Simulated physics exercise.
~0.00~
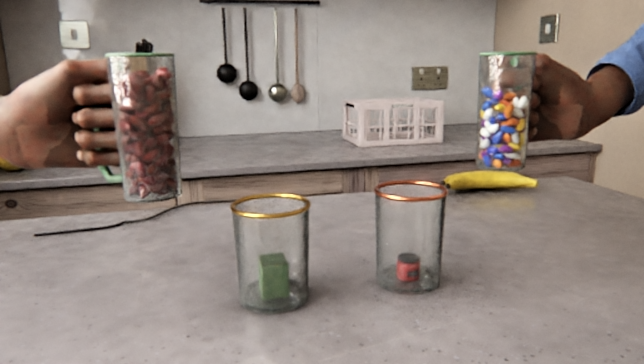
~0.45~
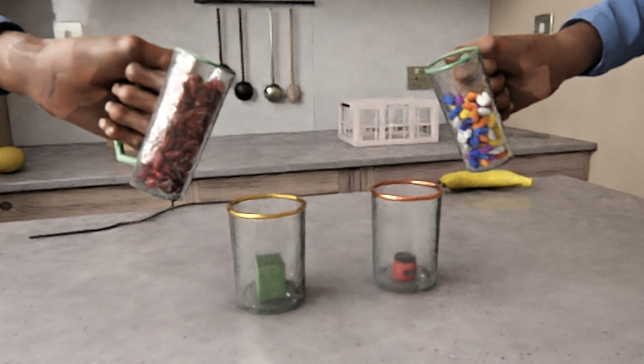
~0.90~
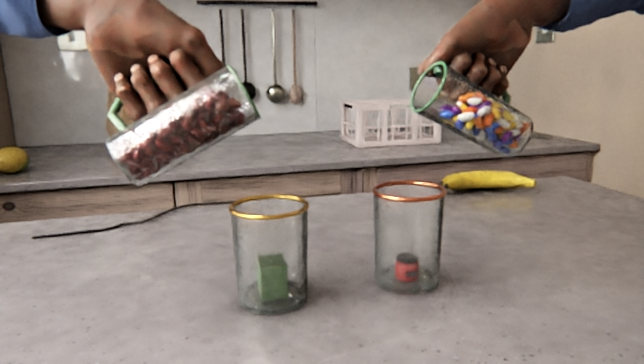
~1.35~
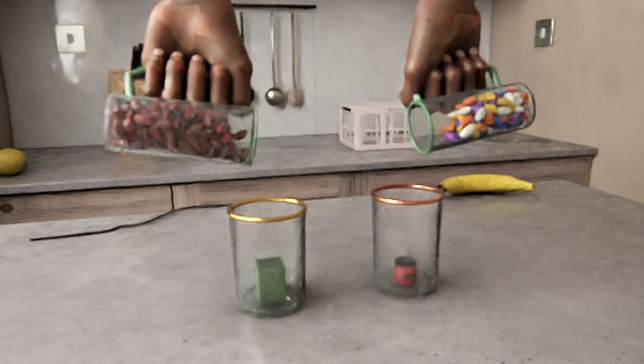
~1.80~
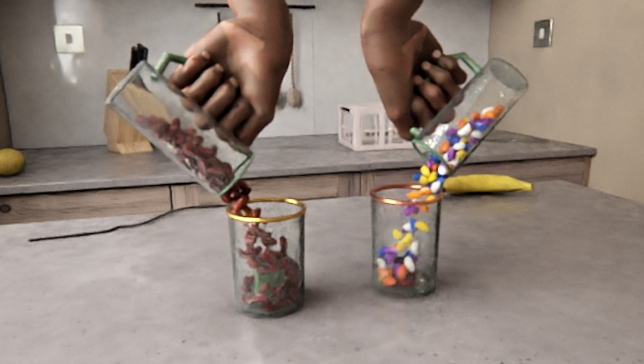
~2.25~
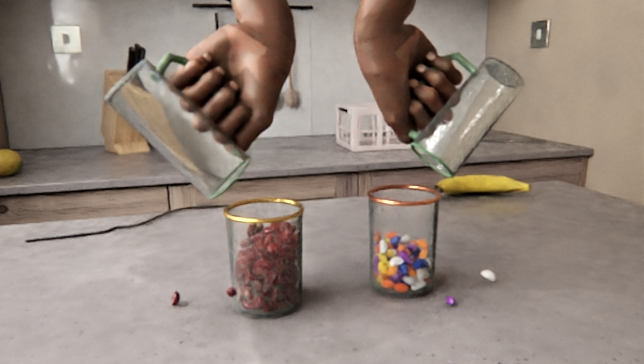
We see two hands tip glass mugs, one of dark red pieces and one of colorful pieces, over two glasses holding a green block and a small red object, pouring until both objects are covered, the left glass fuller, with a few pieces scattered on the counter.
